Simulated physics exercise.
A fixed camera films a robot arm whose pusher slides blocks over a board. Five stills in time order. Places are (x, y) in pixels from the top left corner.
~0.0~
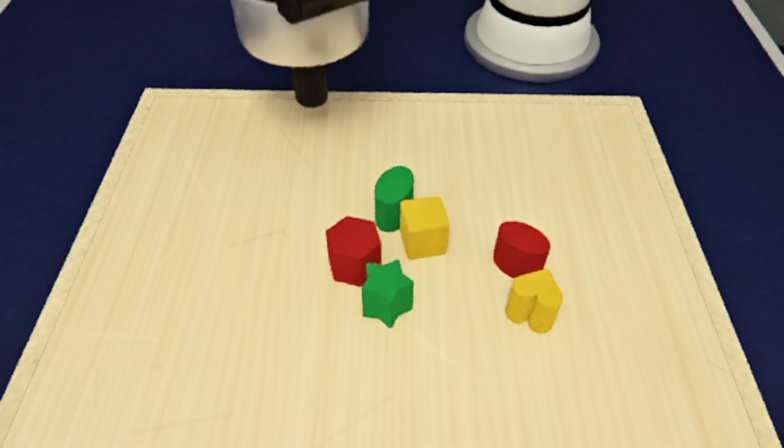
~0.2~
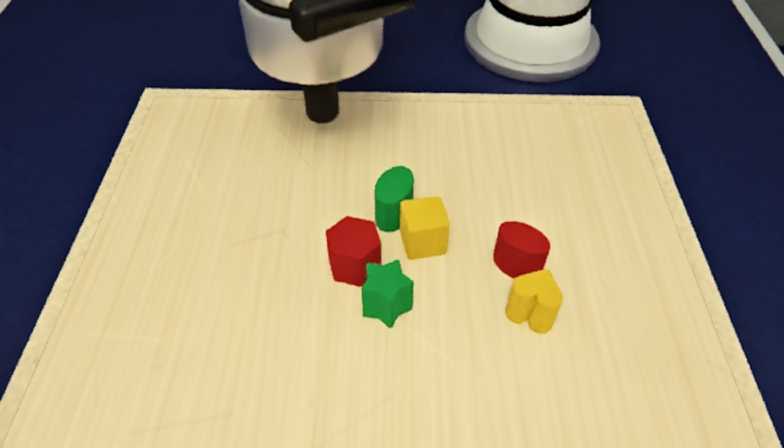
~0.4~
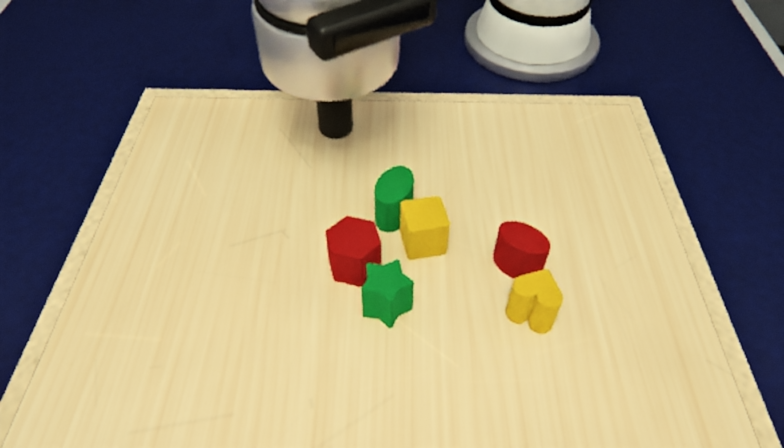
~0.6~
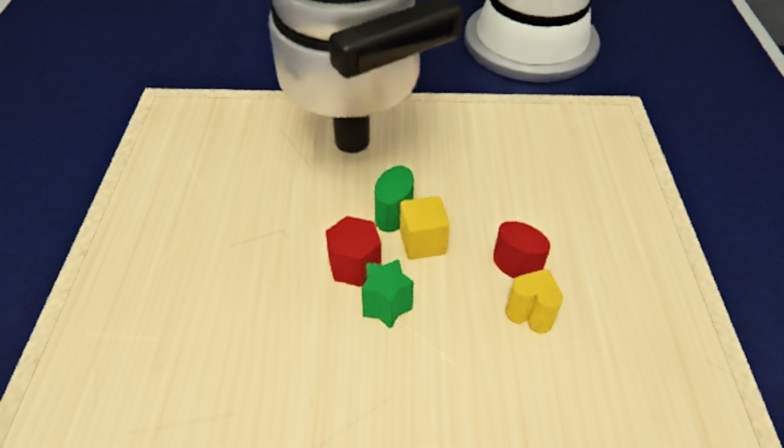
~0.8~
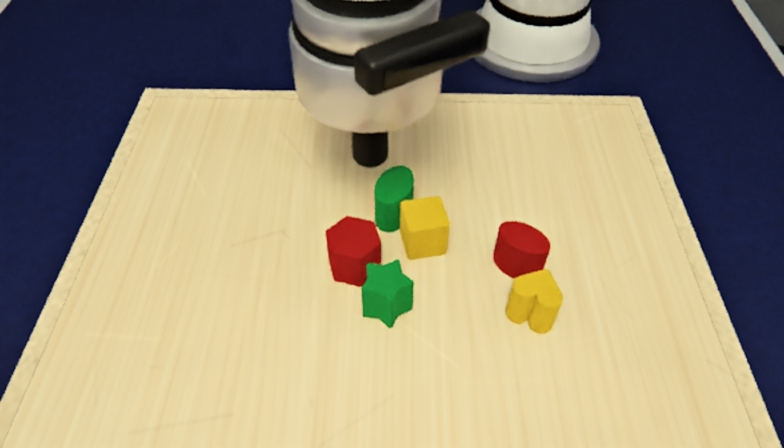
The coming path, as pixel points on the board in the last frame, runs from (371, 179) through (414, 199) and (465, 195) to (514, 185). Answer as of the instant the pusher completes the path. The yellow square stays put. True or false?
This is false.
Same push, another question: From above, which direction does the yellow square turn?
Twists anticlockwise.
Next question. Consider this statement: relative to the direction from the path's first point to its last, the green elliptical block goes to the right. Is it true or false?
The statement is true.
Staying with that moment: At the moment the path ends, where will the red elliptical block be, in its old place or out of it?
Well, the red elliptical block holds its place.
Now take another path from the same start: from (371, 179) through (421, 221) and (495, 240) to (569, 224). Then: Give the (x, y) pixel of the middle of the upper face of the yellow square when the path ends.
My best guess is (446, 263).
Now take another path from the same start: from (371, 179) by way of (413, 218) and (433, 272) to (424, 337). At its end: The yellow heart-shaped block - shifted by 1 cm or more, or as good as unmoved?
Left in place.
The first path, step by step. One third of the way, pusher at (417, 178); green elliptical block at (406, 197), turned 55° clockwise; yellow square at (429, 226), turned 30° anticlockwise.
Two thirds of the way, pusher at (469, 173); green elliptical block at (406, 197), turned 60° clockwise; yellow square at (429, 227), turned 30° anticlockwise.
At the end, pusher at (519, 164); red hexagon in place; green elliptical block at (406, 197), turned 60° clockwise; yellow square at (429, 227), turned 30° anticlockwise; red elliptical block in place.
